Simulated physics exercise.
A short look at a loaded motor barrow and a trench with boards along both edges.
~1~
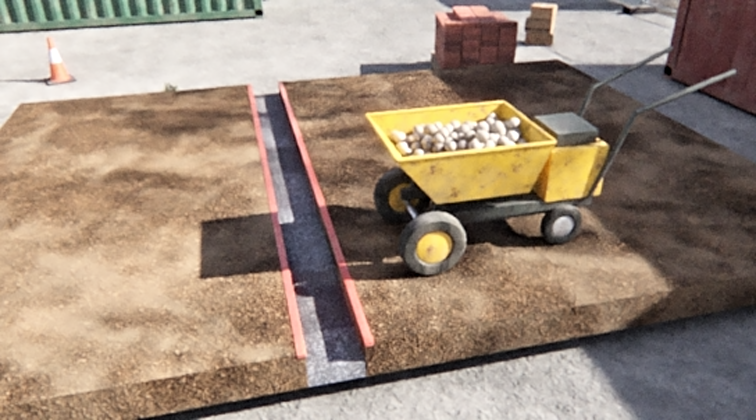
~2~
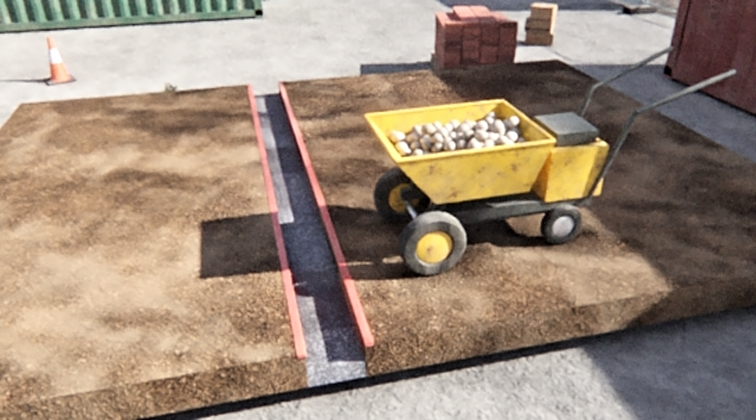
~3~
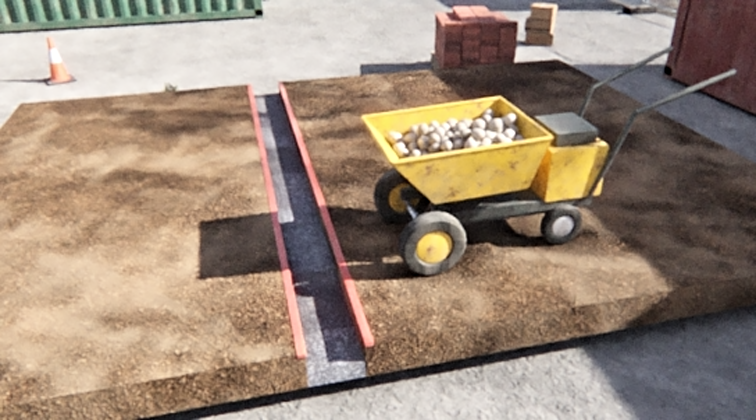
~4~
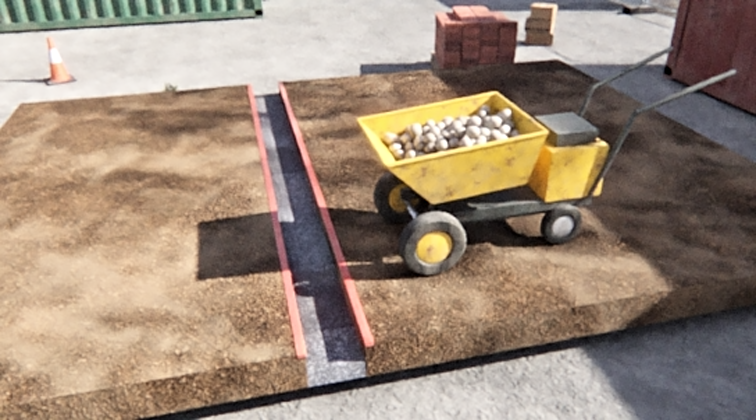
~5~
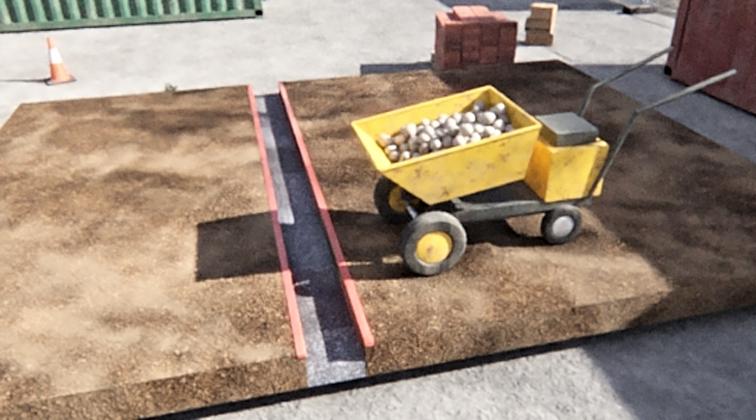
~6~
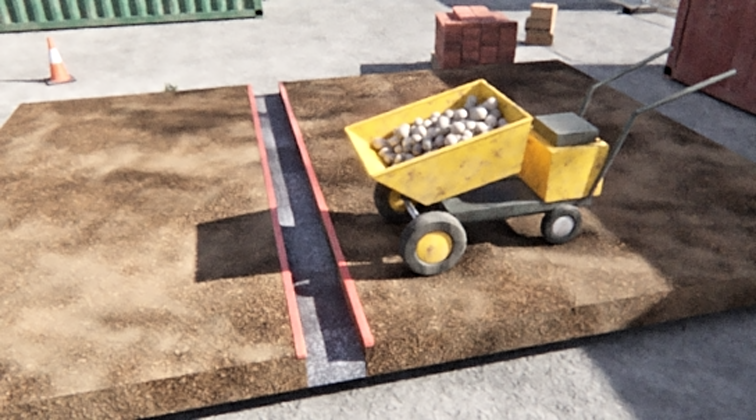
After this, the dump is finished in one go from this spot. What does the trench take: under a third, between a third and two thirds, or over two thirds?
Between the edges lies between a third and two thirds of the load.
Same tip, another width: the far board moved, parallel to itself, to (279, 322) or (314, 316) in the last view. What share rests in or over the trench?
Roughly 70 per cent, and 30 per cent.
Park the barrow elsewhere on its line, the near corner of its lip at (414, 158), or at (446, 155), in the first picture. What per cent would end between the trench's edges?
The first gives 70 %, the second 60 %.
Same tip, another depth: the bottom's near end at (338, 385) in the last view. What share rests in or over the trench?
Some 70 per cent.
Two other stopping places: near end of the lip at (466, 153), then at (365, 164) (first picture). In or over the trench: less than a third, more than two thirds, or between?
In turn: Between a third and two thirds; under a third.
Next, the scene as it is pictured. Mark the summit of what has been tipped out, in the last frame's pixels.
Around (294, 255).
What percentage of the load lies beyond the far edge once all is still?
It comes to 35 per cent or so.
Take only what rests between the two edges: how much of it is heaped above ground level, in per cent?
Near 25 %.
Just after the last frame, skip tipped steeply; every one in the skip.
A moment on, skip tipped right over; the larger part in the skip; about a tenth in or heaped over the trench; about a tenth beyond it; just a few falling.
Further on, skip tipped right over; roughly a quarter in the skip; roughly half in or heaped over the trench; roughly a third beyond it.
When it is over, skip tipped right over; about a tenth in the skip; roughly half in or heaped over the trench; roughly a third beyond it.
